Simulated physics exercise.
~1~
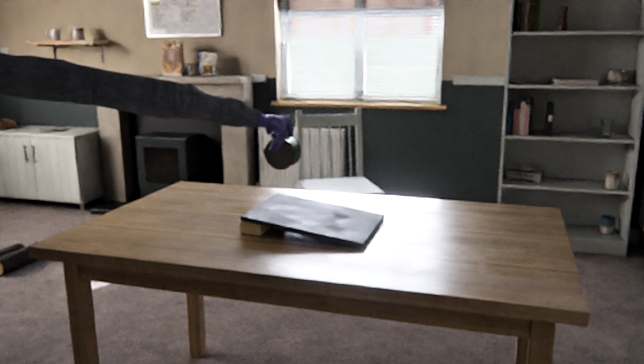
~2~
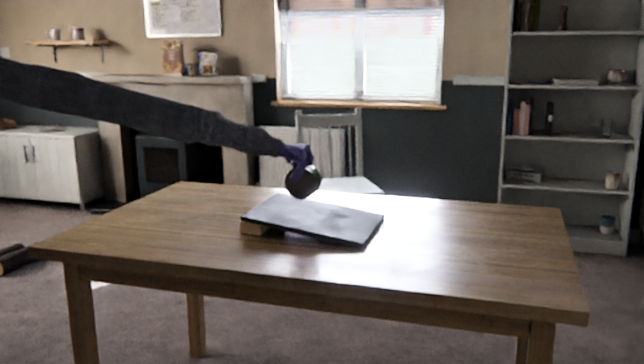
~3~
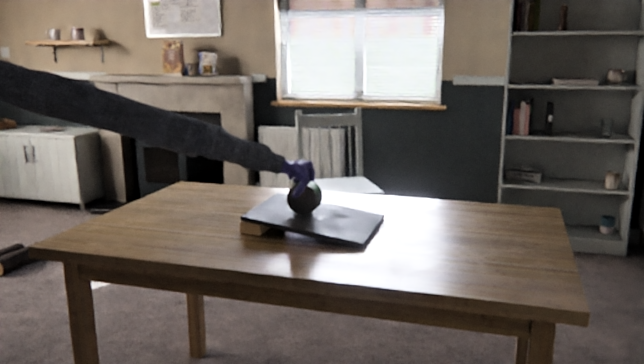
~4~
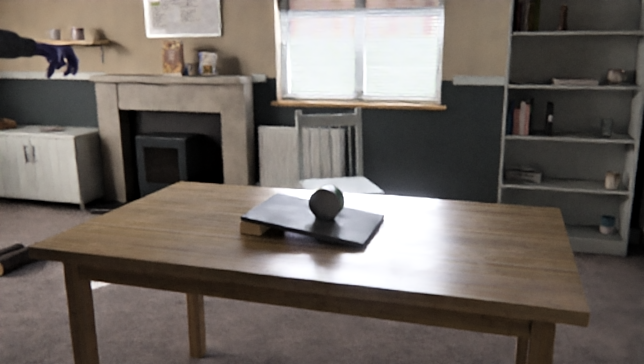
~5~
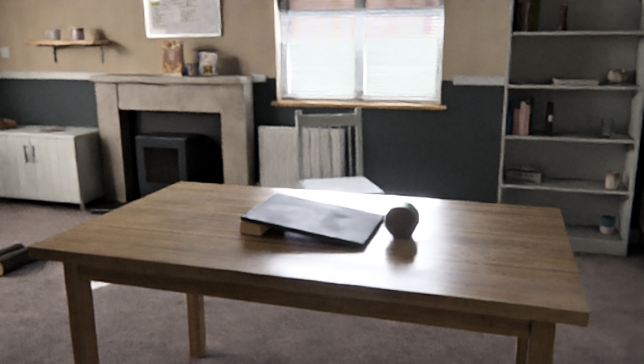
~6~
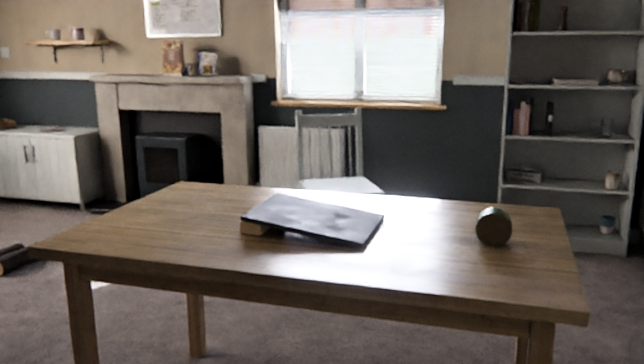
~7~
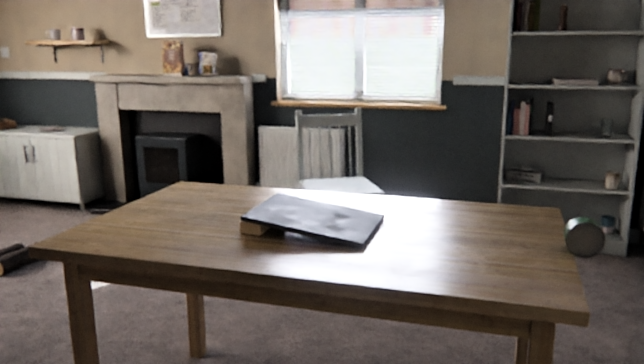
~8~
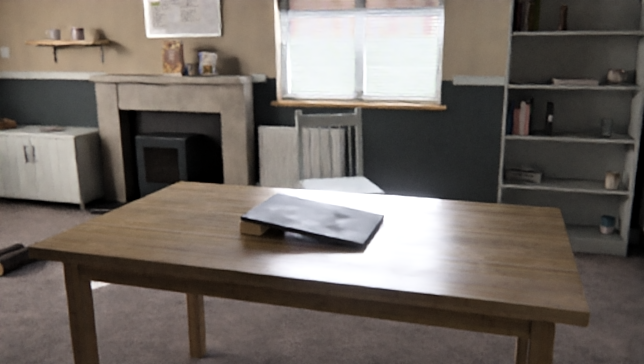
Gloved hand setting a round tub on a tilted board, the tub rolling down, across the table and out of sight.
